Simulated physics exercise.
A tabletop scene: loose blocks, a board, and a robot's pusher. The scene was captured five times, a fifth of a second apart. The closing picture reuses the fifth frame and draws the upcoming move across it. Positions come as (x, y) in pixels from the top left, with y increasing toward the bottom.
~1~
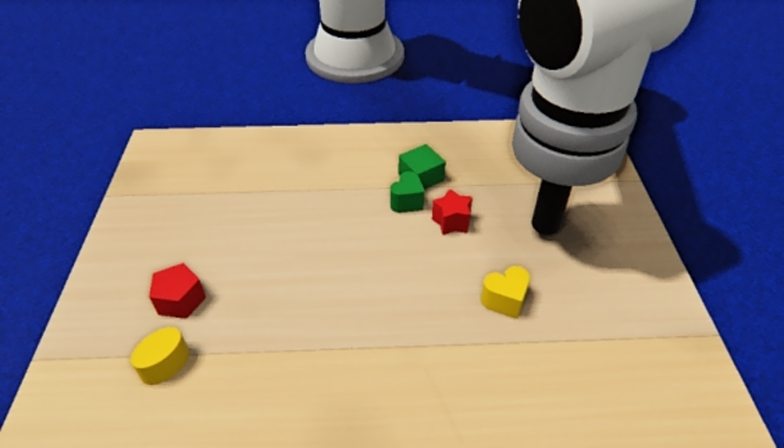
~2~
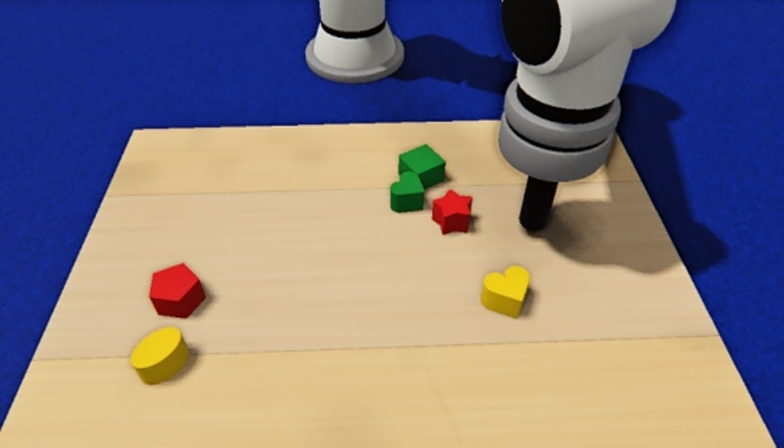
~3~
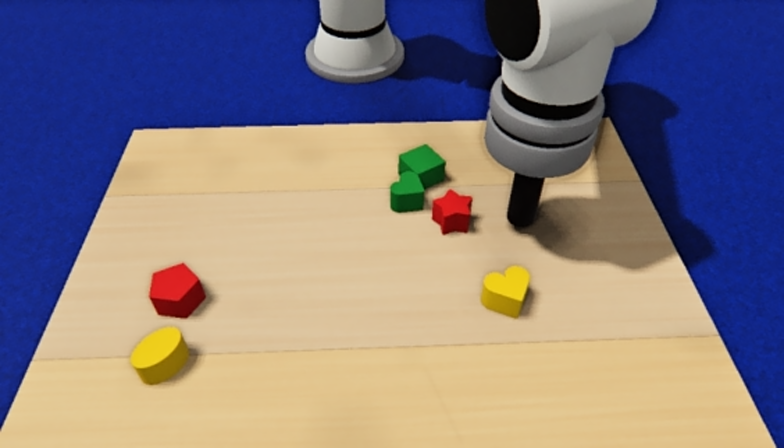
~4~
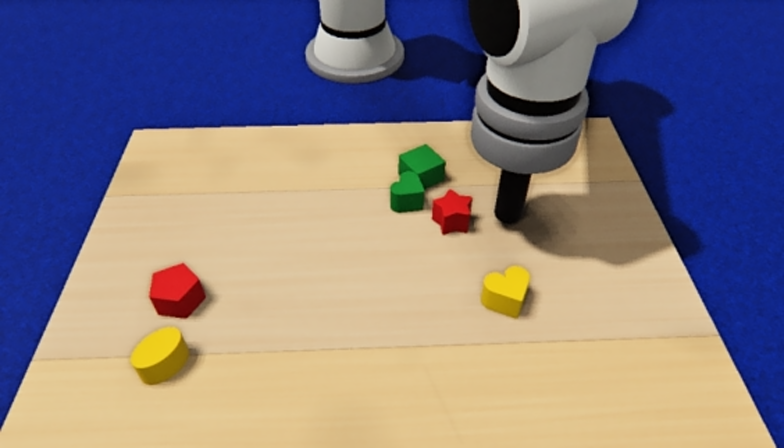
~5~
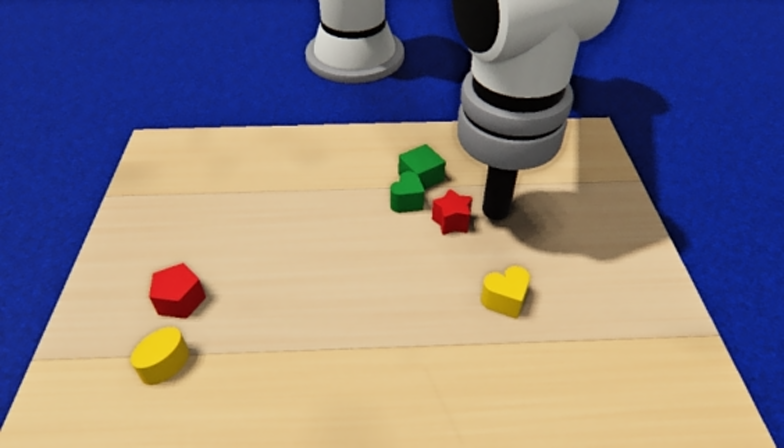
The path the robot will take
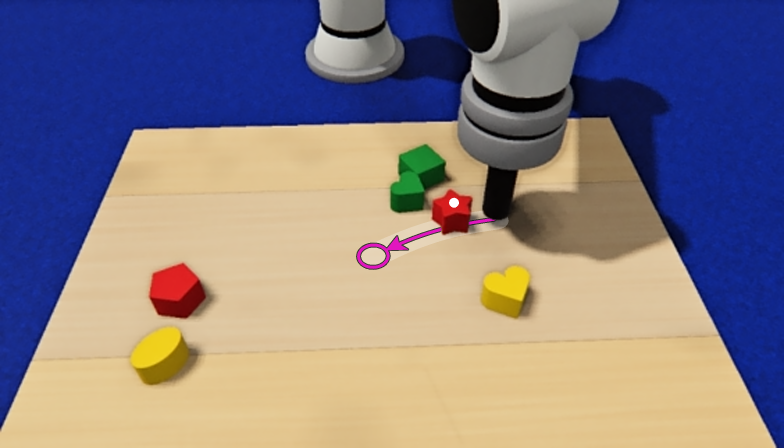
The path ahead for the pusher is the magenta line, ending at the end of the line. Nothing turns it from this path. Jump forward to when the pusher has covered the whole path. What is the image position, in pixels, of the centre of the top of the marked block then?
It is at (388, 205).
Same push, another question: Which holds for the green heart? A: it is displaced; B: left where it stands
The one that fits is A, it is displaced.
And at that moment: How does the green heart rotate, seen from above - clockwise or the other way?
Clockwise rotation.
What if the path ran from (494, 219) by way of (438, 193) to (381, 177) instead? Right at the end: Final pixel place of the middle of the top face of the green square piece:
Its top centre lands on (399, 141).
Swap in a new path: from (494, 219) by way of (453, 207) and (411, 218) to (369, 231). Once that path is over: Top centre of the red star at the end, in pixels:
I'd expect the centre of its top face to be at (418, 220).
The line goes from (494, 219) by way of (432, 232) to (373, 256); the dot is on the red star.
On the path given first. One third of the way, pusher at (453, 219); green heart at (404, 183); red star at (425, 204).
Two thirds of the way, pusher at (412, 232); green heart at (394, 179), turned 40° clockwise; red star at (392, 204), turned 35° clockwise.
At the end, pusher at (373, 249); green heart at (394, 179), turned 40° clockwise; green square piece unmoved; red star at (388, 205), turned 60° clockwise.
